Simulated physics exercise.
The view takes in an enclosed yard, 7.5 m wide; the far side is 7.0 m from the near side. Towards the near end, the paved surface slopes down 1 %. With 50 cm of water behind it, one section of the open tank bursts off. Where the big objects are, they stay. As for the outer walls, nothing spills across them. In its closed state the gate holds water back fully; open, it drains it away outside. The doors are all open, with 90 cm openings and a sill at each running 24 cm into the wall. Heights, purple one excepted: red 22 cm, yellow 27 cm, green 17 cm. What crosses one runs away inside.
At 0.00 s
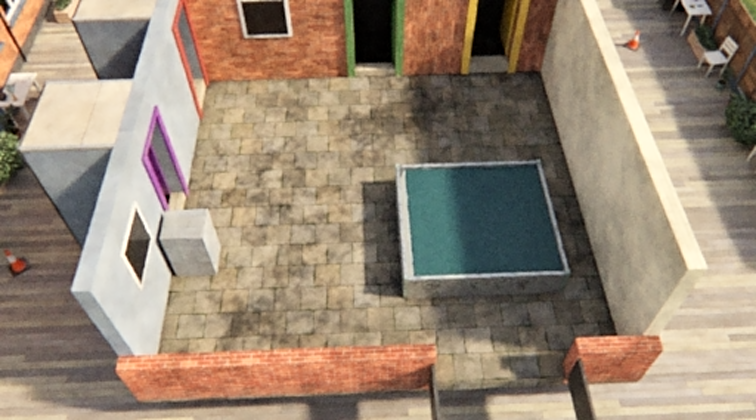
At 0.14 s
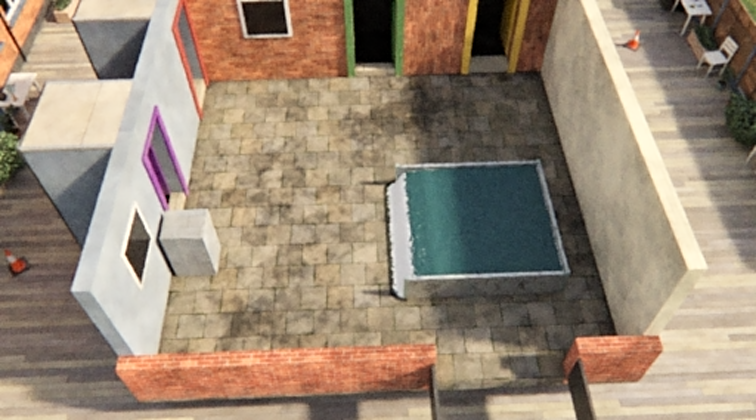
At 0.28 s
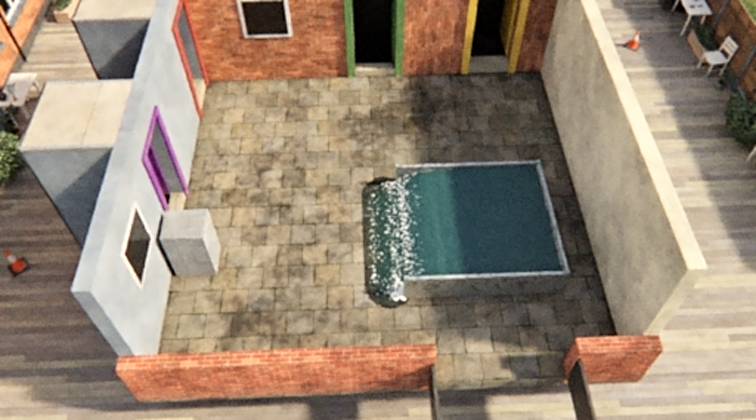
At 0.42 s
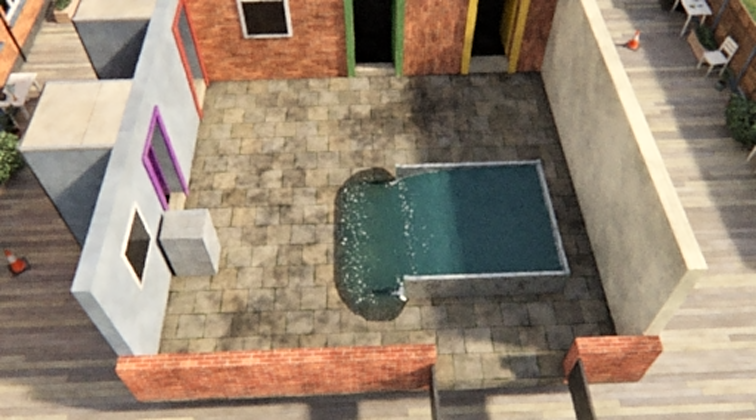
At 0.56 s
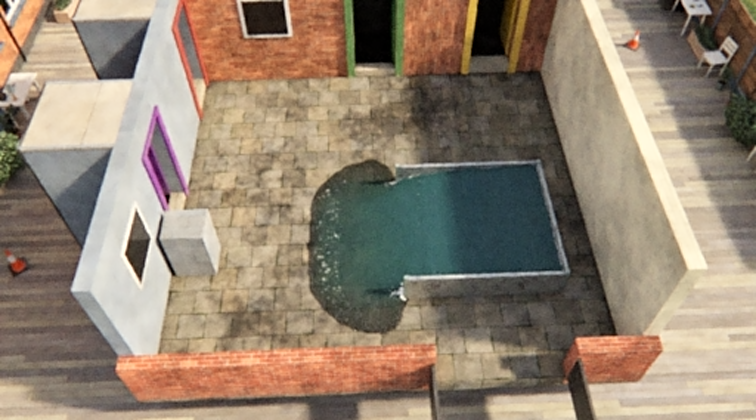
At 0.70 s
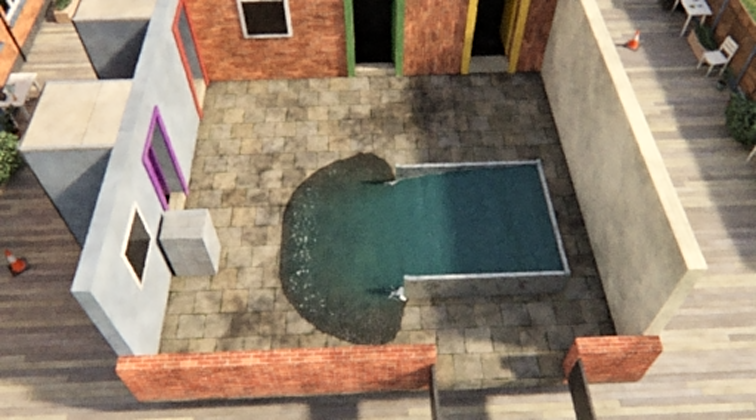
A raised tank of water stood in a walled, paved yard until its left side gave way, and the water poured out and spread leftward across the paving in a widening, rounded sheet.
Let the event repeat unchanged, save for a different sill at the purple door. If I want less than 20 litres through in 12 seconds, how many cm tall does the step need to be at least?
You would need about 22 cm.
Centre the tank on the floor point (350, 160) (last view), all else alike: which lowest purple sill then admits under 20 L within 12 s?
Minimum: Approx. 28 cm.
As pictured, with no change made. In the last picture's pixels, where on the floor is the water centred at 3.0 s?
Centre of the water: Approx. (331, 245) px.
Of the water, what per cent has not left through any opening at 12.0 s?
Water still present: Approx. 92 %.
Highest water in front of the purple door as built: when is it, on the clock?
I'd say near 3.2 seconds.
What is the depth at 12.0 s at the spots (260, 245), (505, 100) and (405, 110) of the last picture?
Some 6, 5 and 4 cm.
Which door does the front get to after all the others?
I'd say the yellow one.
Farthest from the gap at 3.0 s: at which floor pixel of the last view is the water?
Front tip: Approx. (205, 96) px.
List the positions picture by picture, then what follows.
The first picture shows the open tank at (477, 219) is whole and still, 50 cm deep; the purple door at (168, 181) is dry.
In the second picture, water pours out at (403, 233) and has run 0.2 m, to (396, 293); about 4 cm deep outside, 50 cm at the back.
In the third picture, the gap is at (403, 234), the front 0.6 m out at (371, 288); the back of the open tank holds 50 cm.
In the fourth picture, the gap is at (403, 234), the front 1.1 m out at (340, 283); the back of the open tank holds 50 cm.
In the fifth picture, the gap is at (403, 234), the front 1.6 m out at (313, 250); the back of the open tank holds 50 cm.
In the sixth picture, the front is at (285, 276), 2.1 m from the gap at (403, 234); 6.3 m2 of floor is wet, 50 cm left at the back; 2.0 m in a straight line remain to the purple door at (168, 181).
After 1.4 s water covers 35 % of the floor, deepest (26 cm) near (225, 261); it has not reached the purple door.
After 3.0 s water covers 50 % of the floor, deepest (38 cm) near (154, 379); 26 cm at the purple door, 47 litres in over its 15 cm sill.
After 12.0 s water covers 100 % of the floor, deepest (13 cm) near (564, 241); 7 cm at the purple door, 103 litres in over its 15 cm sill.
At the purple door as built, the water arrived by 1.5 s and peaked near 26 cm at 3.2 s.
Run again over the same 12 s with other heights there, 53 litres in over 18.5 cm, 9 litres over 24.5 cm. The limit of 20 litres is kept from about 22 cm up.
